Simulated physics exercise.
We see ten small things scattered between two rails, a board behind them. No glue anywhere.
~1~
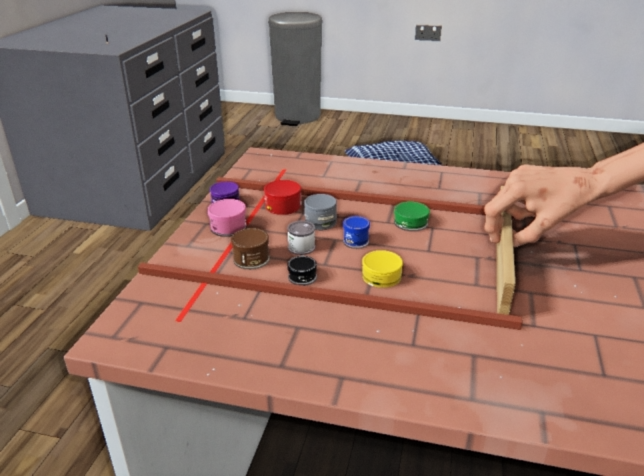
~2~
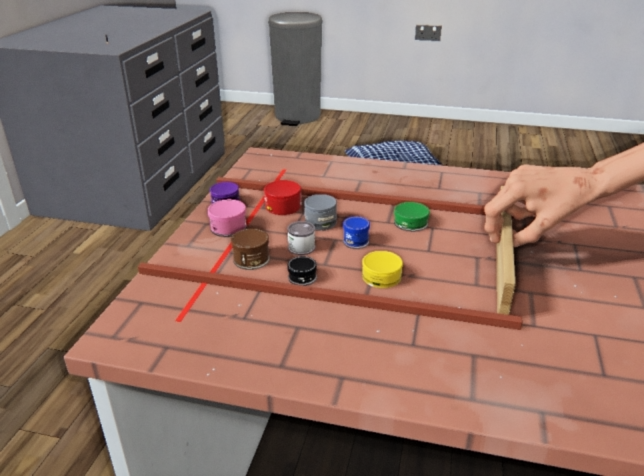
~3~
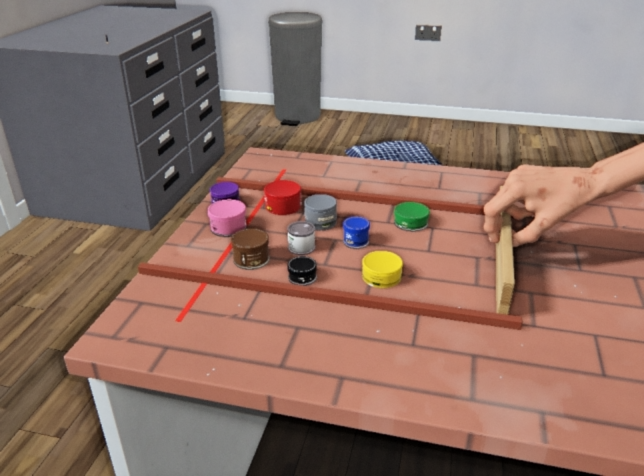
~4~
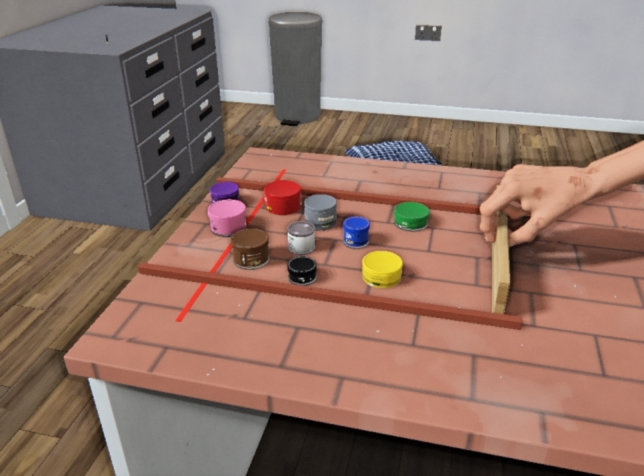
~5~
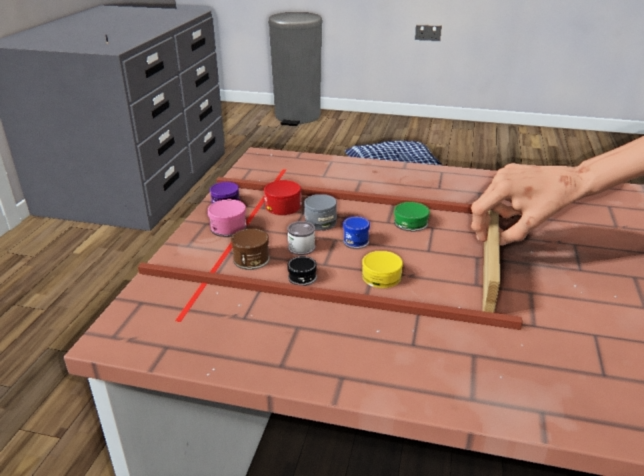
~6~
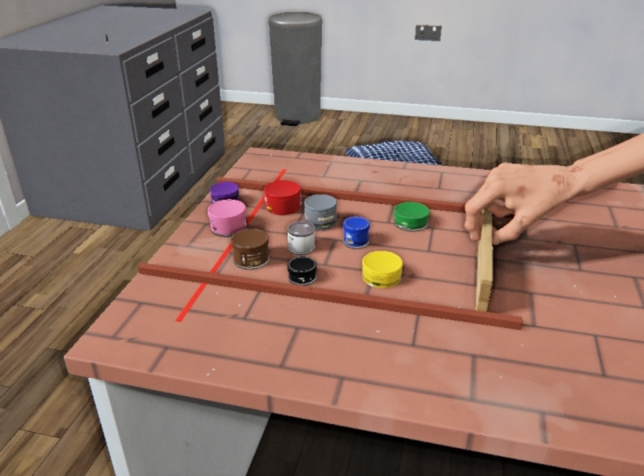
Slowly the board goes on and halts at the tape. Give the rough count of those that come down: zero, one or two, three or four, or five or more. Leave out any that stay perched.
Here the number that fall off is one or two.
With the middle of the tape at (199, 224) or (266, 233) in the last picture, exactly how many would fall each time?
The counts: 5 and 0.
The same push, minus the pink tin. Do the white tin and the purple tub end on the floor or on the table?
The white tin survives; the purple tub goes over.
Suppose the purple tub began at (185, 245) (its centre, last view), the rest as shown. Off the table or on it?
It drops off.
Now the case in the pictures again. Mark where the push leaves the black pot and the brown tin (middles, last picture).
The black pot at (200, 263), the brown tin at (171, 241).
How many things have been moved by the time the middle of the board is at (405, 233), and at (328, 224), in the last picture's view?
First 2, then 6.
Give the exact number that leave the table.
It comes to 1.
Soon after, none off yet; purple tub at rest near (225, 196); pink tin at rest near (228, 218); red tub at rest near (283, 197).
In the end, the number that fall off is one or two; gone, purple tub.
